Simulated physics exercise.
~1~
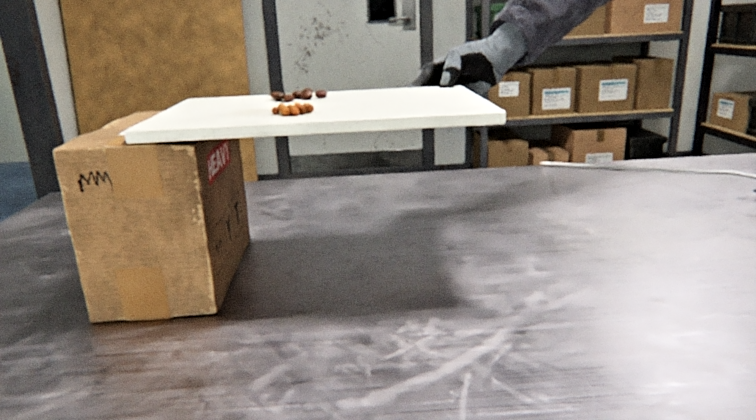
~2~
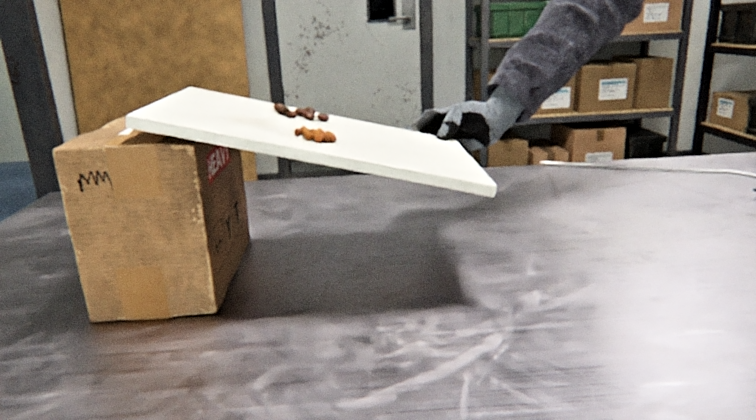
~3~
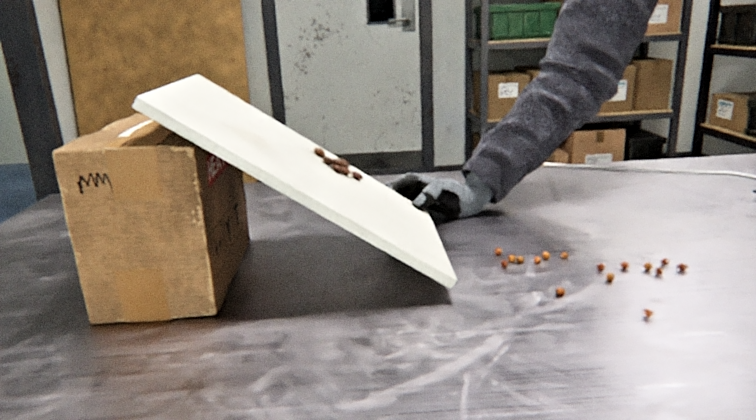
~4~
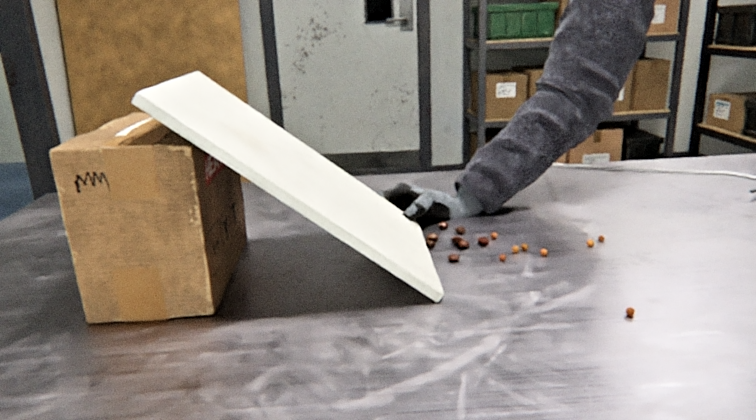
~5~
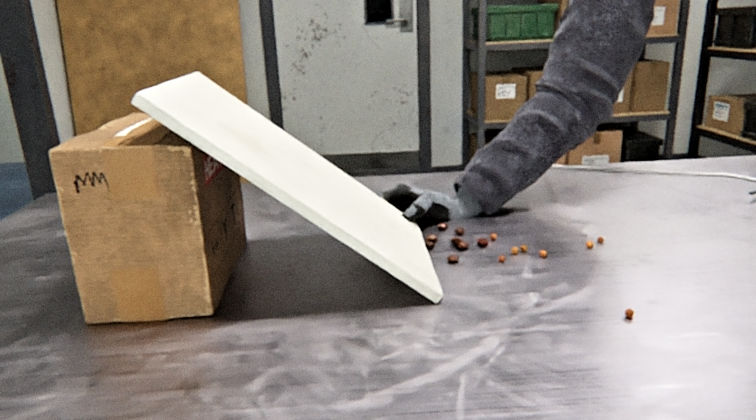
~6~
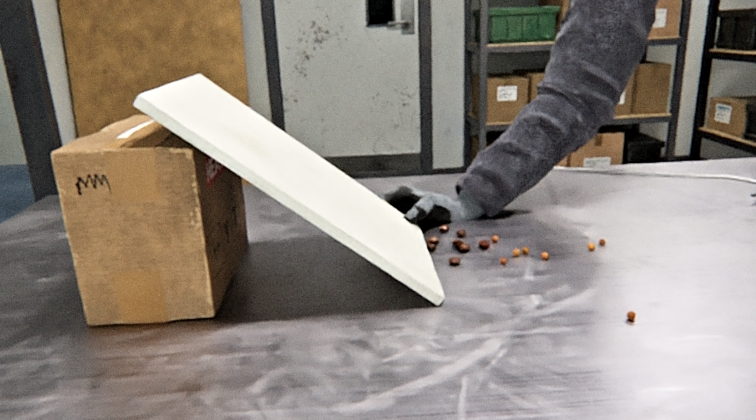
The clip opens with a white board lying nearly level, its left end on a cardboard box and its right end held by a gloved hand above a grey table. Two small heaps sit on it, an orange-brown one in front and a darker one behind. The hand lowers the right end, and both heaps stay on the gentle slope. As the board steepens, the front heap leaves it and scatters rightward across the table while the back heap remains on board. Finally the back heap comes off too, settling mostly near the board's foot, with the front pieces generally farther out.
